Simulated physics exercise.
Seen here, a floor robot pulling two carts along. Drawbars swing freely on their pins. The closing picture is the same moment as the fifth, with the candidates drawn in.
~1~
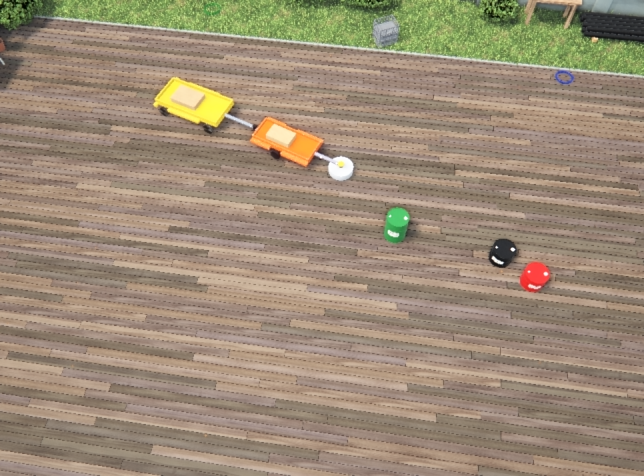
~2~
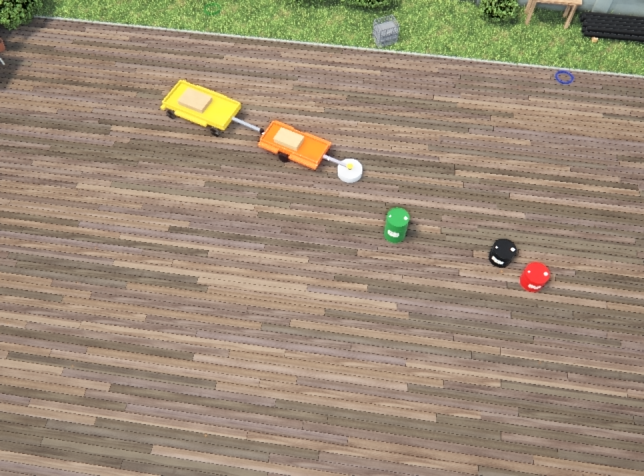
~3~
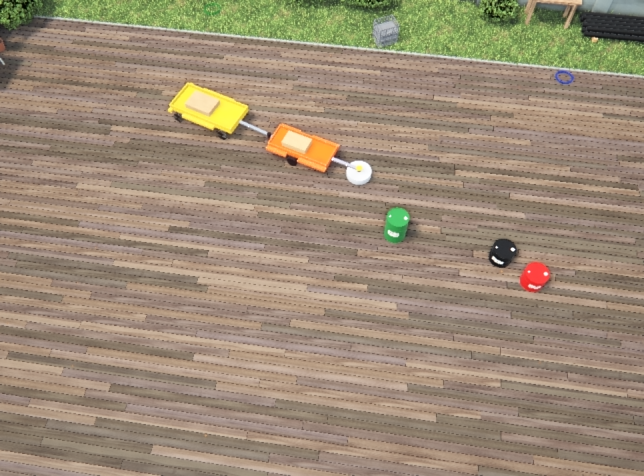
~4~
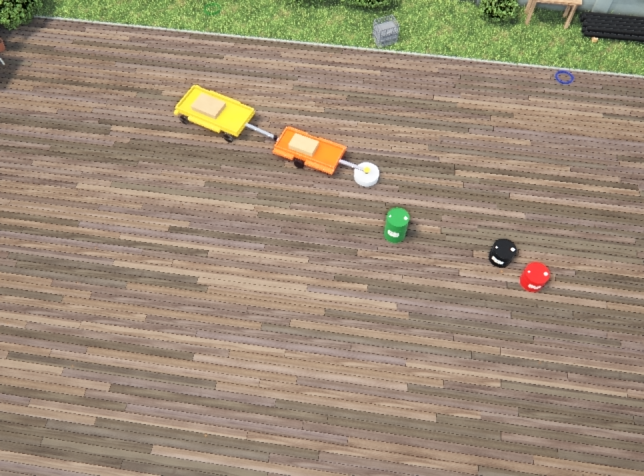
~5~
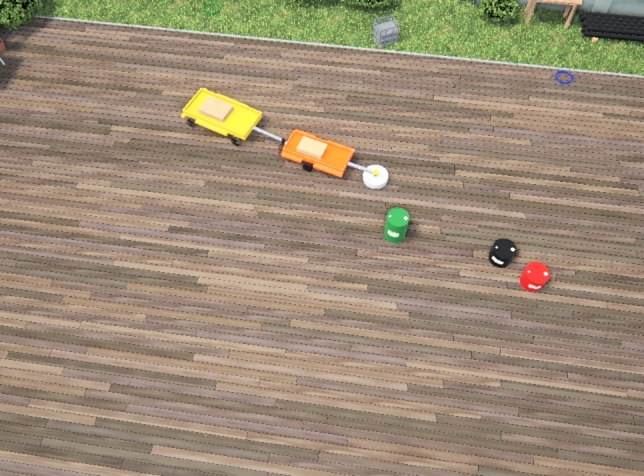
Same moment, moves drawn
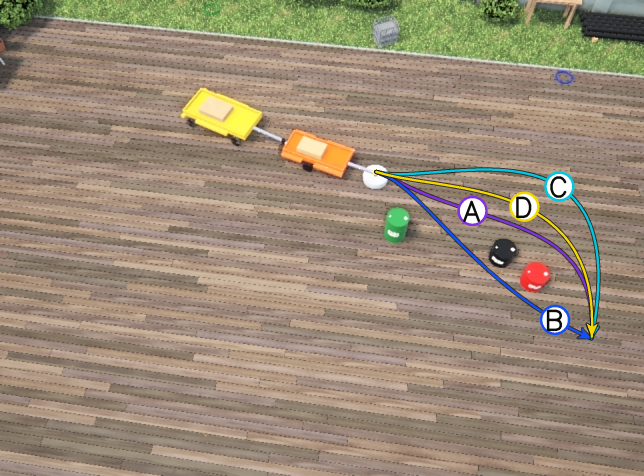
White robot towing an orange cart and a yellow cart rightward across a wooden floor, nearing motionless green, black and red tubs.
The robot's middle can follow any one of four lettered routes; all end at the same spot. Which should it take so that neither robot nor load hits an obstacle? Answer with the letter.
Everything gets past on C.
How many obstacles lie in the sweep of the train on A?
In all, two.
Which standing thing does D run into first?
The red tub.
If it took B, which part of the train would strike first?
It is the orange cart.
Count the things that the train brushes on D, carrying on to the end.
In all, one.
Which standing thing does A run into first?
It meets the black tub.
On the copy, A from (376, 172) via (510, 224) to (592, 337); B from (376, 172) via (470, 253) to (592, 338); C from (376, 172) via (551, 182) to (592, 338); D from (376, 172) via (524, 207) to (592, 337).
On C. First, robot (497, 174), last cart (324, 151).
Then, robot (591, 239), last cart (431, 164).
Finally, robot (589, 341), last cart (509, 188); nothing has been touched.
By contrast, A meets the black tub and red tub; B meets the black tub, red tub and green drum; D meets the red tub.
